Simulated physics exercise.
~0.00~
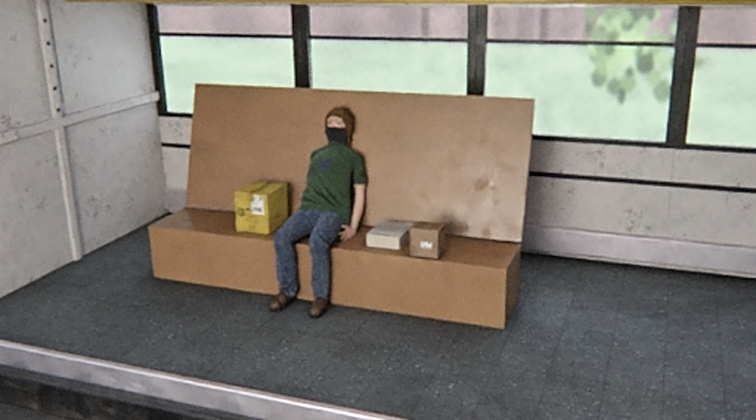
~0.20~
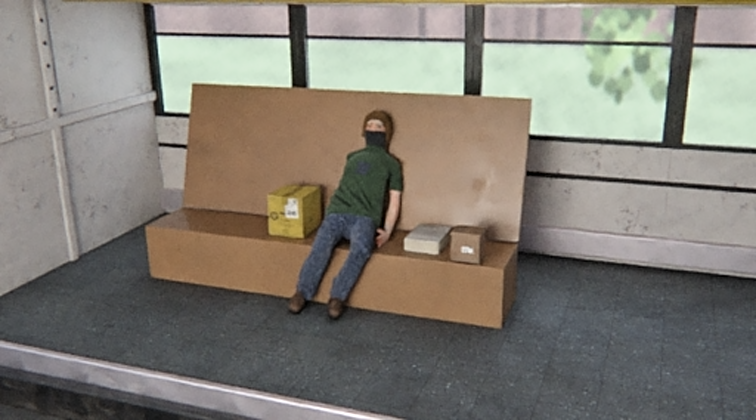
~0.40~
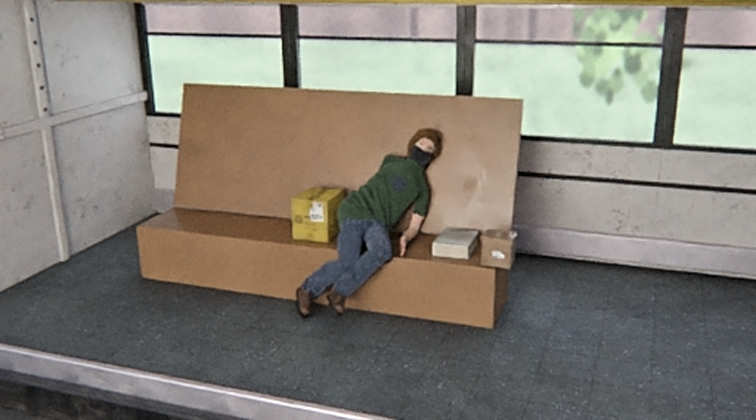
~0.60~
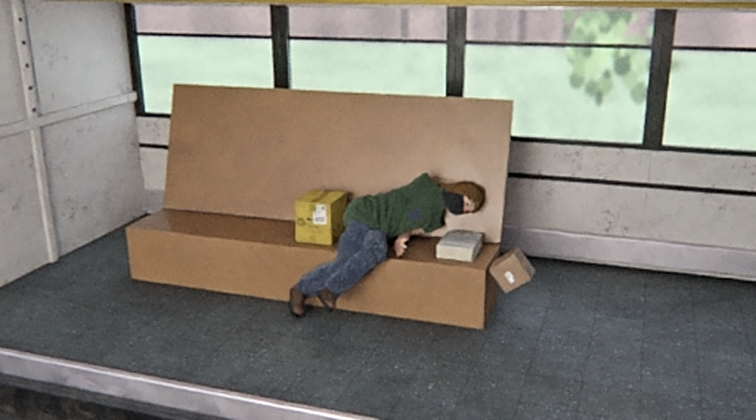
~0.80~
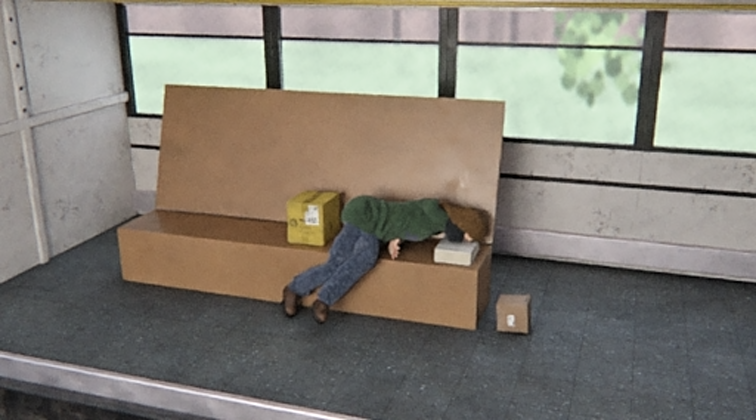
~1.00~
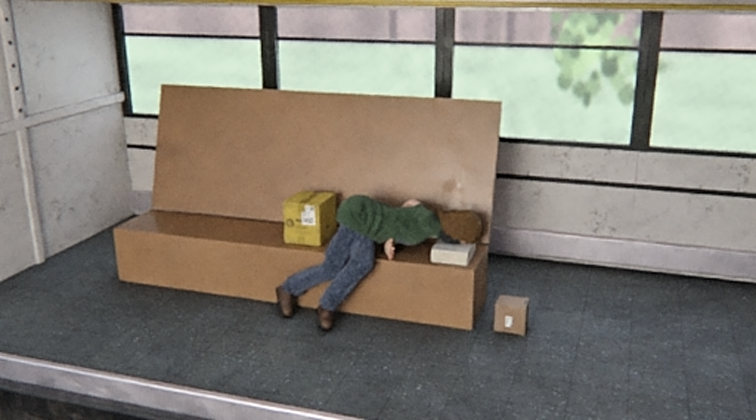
A masked person in a green shirt slid right along a brown bench with the boxes, then toppled sideways until their head rested by a flat white box, while the small brown box dropped off the right end to the floor and the yellow box stayed on.
